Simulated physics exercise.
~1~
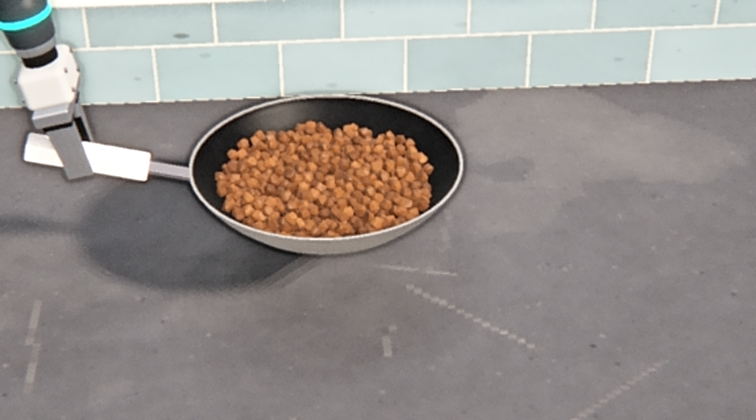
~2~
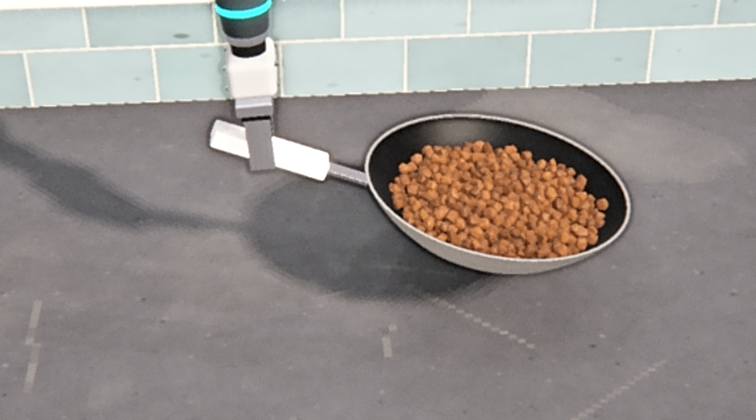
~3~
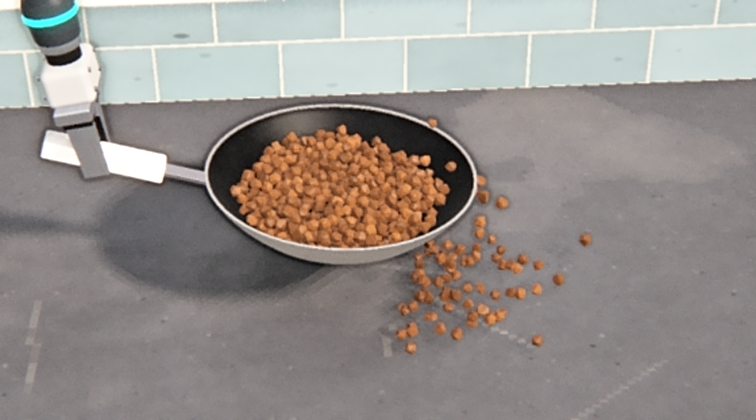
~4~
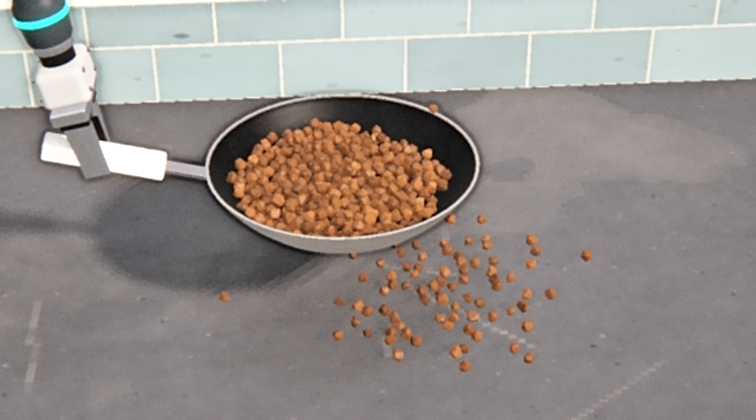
On a dark grey counter by pale tiles, a robot arm moved a frying pan full of brown pellets to the right, then swung it back left, spilling some, and it ended with most still in the pan and the rest scattered below.
